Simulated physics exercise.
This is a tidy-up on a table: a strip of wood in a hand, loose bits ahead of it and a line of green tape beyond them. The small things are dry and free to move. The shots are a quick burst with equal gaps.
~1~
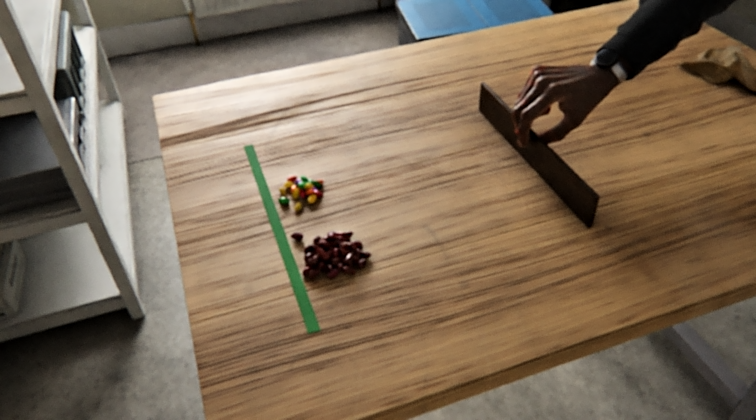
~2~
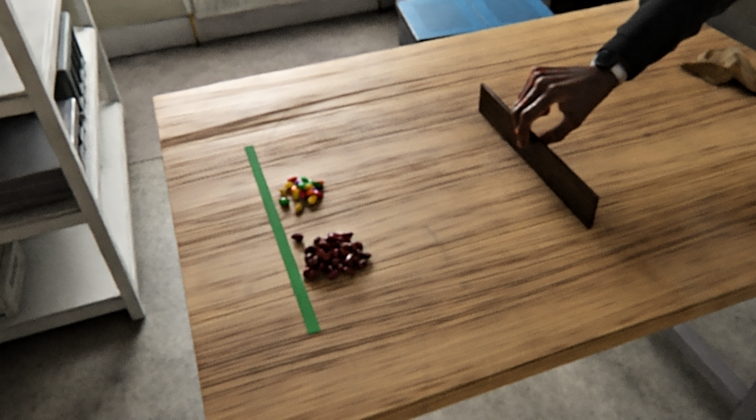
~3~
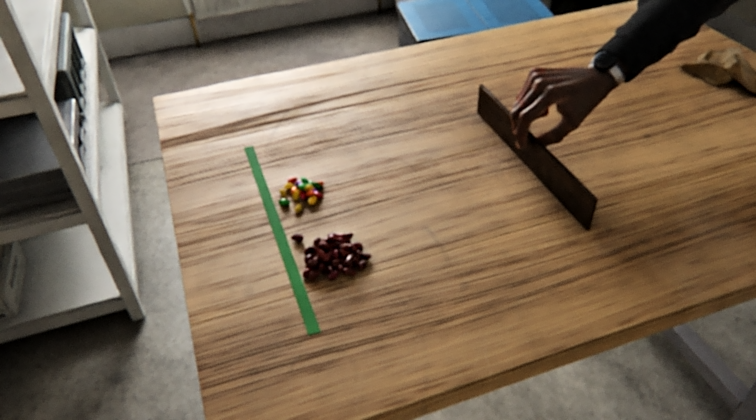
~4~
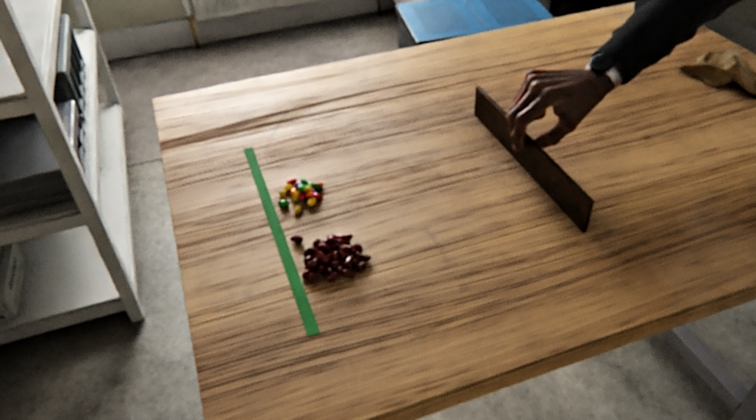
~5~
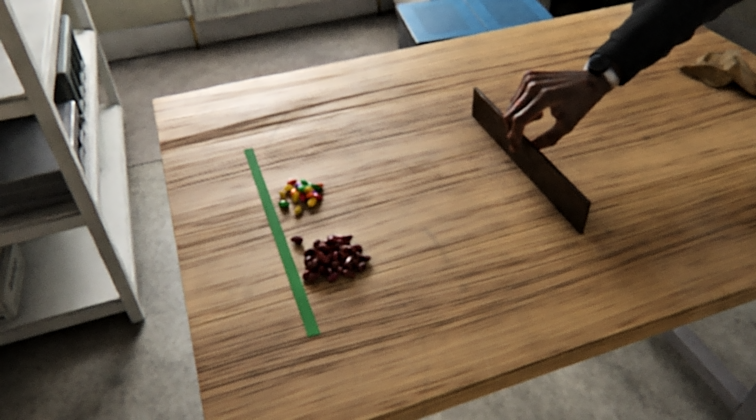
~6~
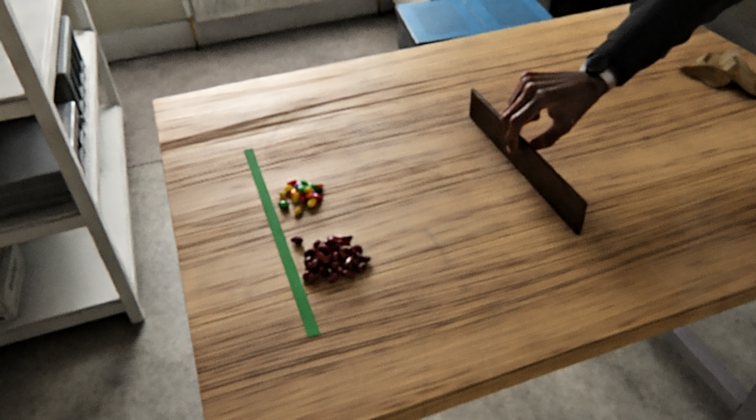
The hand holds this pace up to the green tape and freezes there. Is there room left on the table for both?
The front lot all stops short of the edge and the back lot all stops short of the edge.
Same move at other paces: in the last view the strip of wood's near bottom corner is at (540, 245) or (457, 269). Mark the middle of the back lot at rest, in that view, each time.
First near (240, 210), then near (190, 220).
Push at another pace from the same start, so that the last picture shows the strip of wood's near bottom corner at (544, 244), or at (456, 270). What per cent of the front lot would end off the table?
Near 0 % and 30 %.
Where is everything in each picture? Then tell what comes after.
The first frame shows strip of wood (585, 202), at rest; green tape (250, 152), well back from the edge; edge at (178, 254); front lot (336, 252), some kidney beans; back lot (303, 186), a few jelly beans.
The second frame shows strip of wood (585, 203), at rest; back lot (303, 186).
The third frame shows strip of wood (583, 204); front lot (337, 253).
The fourth frame shows strip of wood (580, 206); back lot (303, 188).
The fifth frame shows strip of wood (577, 208); front lot (336, 255).
The sixth frame shows strip of wood (574, 209); green tape (250, 156); edge at (178, 258); front lot (336, 256); back lot (303, 190).
Then, 2.45 s later than the last frame, strip of wood still moving, near (399, 169); front lot all on the table, its front near (306, 275); back lot all on the table, its front near (283, 205).
Then, 4.92 s later than the last frame, strip of wood stopped at the green tape; front lot all on the table, its front near (245, 292); back lot all on the table, its front near (229, 220).
When it is over, strip of wood stopped at the green tape; front lot all on the table, its front near (245, 292); back lot all on the table, its front near (229, 220).
